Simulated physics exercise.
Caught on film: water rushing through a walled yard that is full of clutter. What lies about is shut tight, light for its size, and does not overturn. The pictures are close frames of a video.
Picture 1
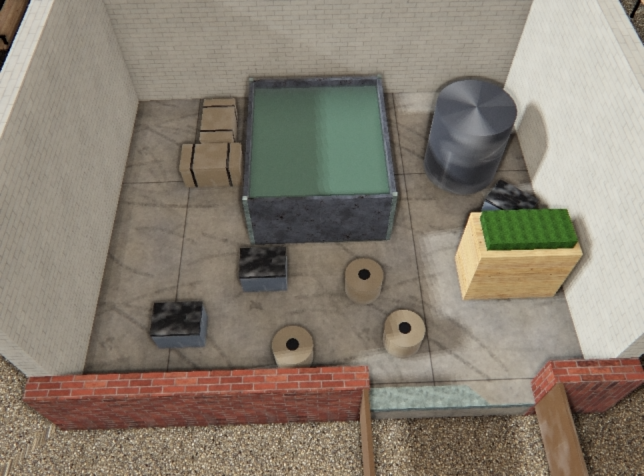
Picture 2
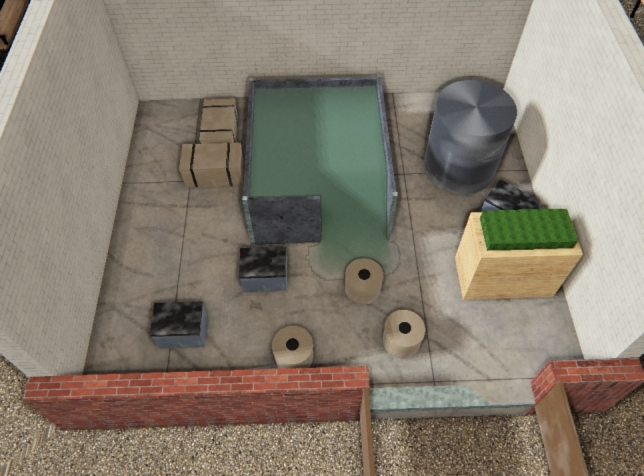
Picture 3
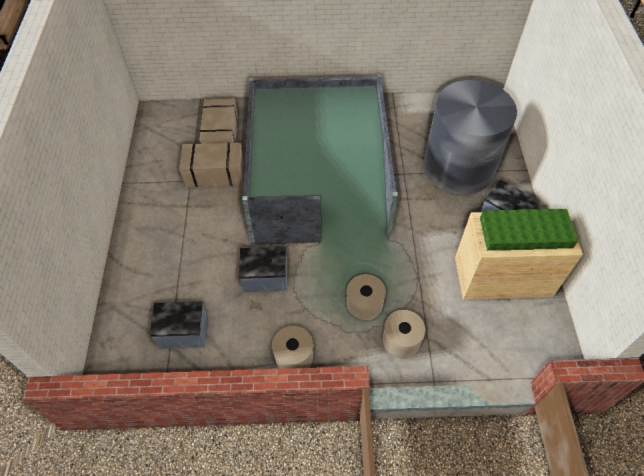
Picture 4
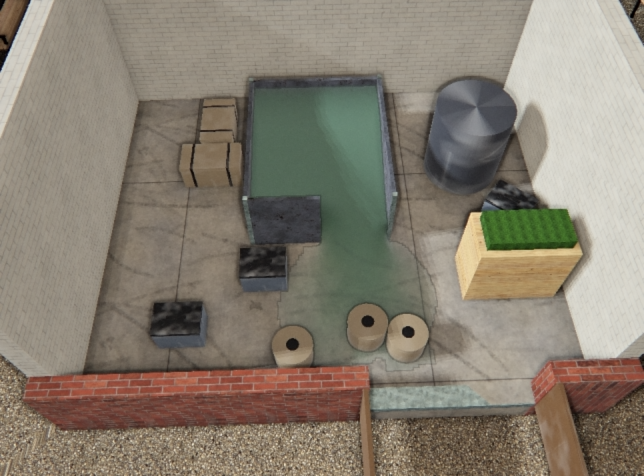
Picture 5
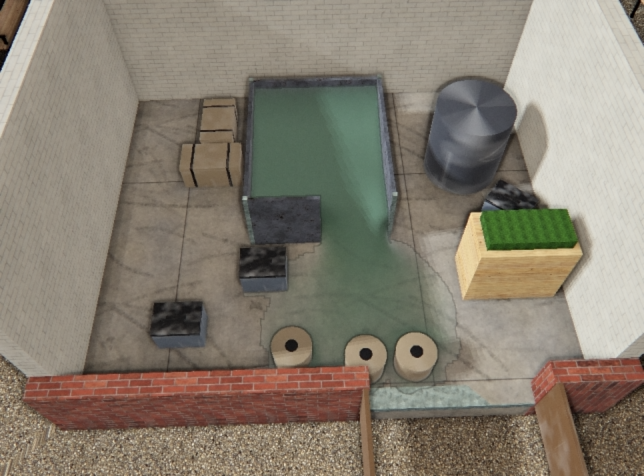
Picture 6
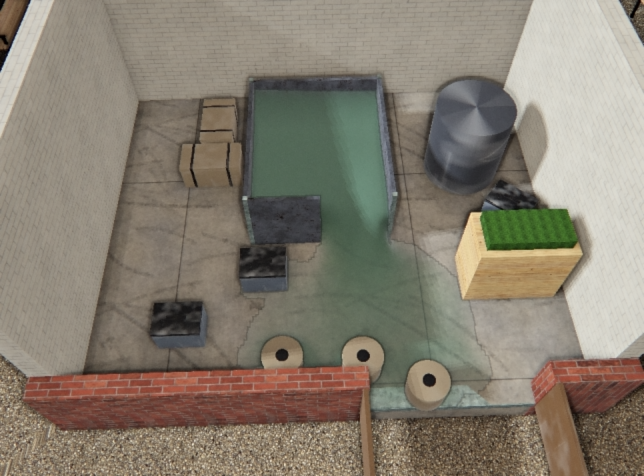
Green water poured from a gap in the front of a big tank and spread across the cluttered yard, pushing one tan tub toward the low brick wall, then another toward the glassy strip beside it.
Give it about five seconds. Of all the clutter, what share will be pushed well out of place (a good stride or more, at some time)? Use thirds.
That comes to one to two thirds.
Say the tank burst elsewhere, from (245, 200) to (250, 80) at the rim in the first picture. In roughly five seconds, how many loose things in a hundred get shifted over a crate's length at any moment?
I make it 90 per cent.
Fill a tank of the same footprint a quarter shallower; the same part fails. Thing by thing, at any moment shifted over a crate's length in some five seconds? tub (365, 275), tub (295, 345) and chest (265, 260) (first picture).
As listed: Yes, swept aside, never so far.
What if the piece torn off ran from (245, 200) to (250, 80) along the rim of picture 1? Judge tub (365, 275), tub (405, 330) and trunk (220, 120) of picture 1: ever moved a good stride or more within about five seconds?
As listed: Moved that far, that far or more, yes.
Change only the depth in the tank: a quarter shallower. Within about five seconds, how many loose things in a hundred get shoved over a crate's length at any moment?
Roughly 50 per cent.
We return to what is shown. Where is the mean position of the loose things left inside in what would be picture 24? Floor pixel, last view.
Around (264, 209).
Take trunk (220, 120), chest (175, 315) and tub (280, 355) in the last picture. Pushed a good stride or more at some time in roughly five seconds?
In turn: Less than that, yes, yes.
A moment on, 3 of 8 are well off their spots; 1 afloat.
Next, 4 of 8 are well off their spots; 1 afloat.
Later, 4 of 8 are well off their spots; 0 afloat.
In the end, 4 of 8 are well off their spots, and 4 have been at some point; 2 afloat.
